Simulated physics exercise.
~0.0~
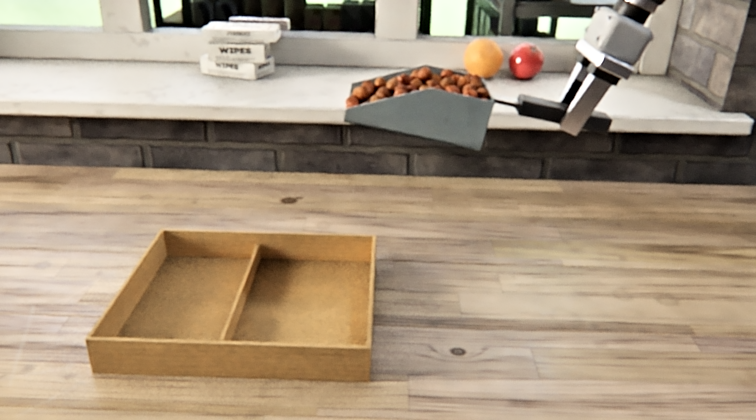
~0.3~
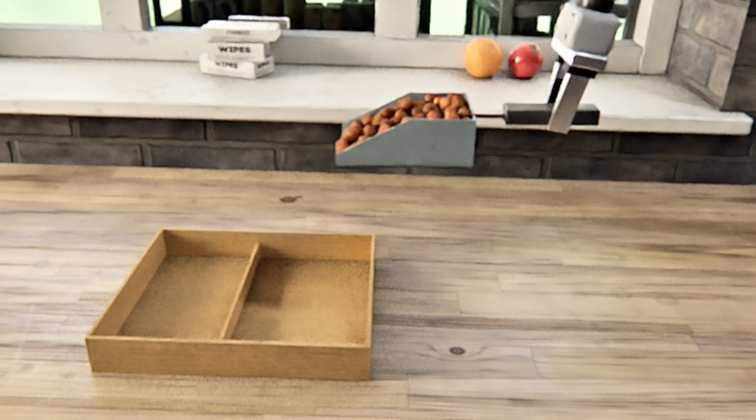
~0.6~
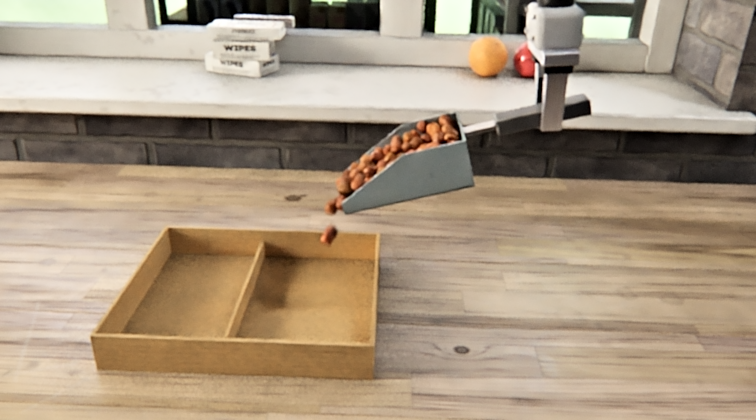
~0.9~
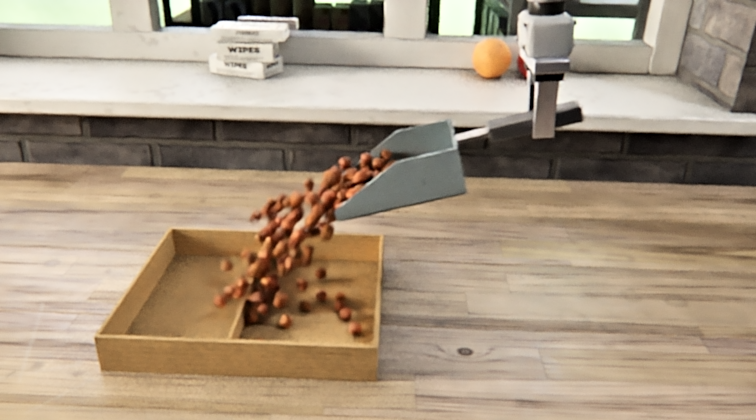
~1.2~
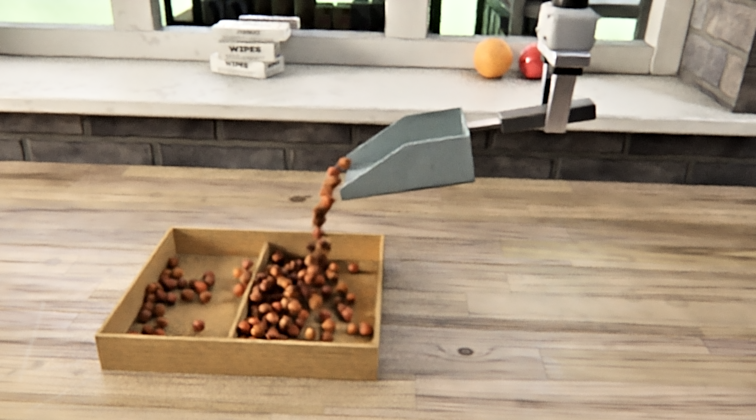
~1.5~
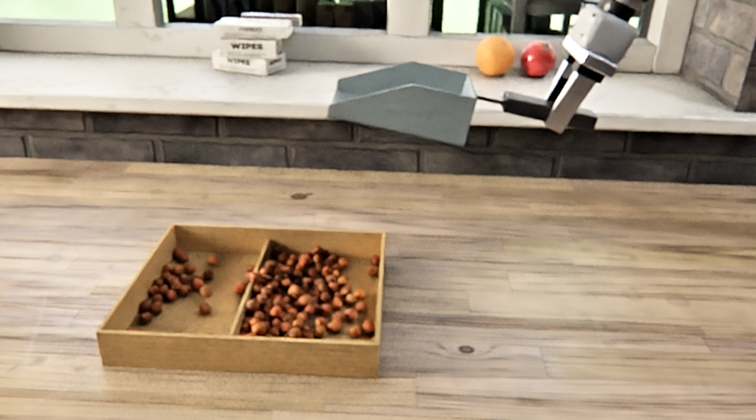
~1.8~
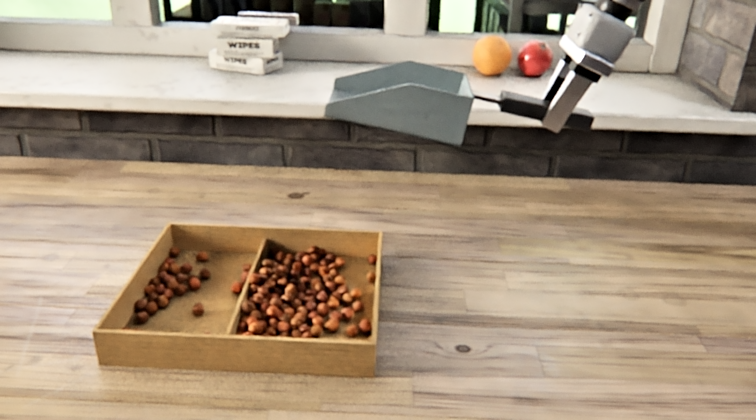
A scoop held by a robot arm tips hazelnuts into both parts of a tray.
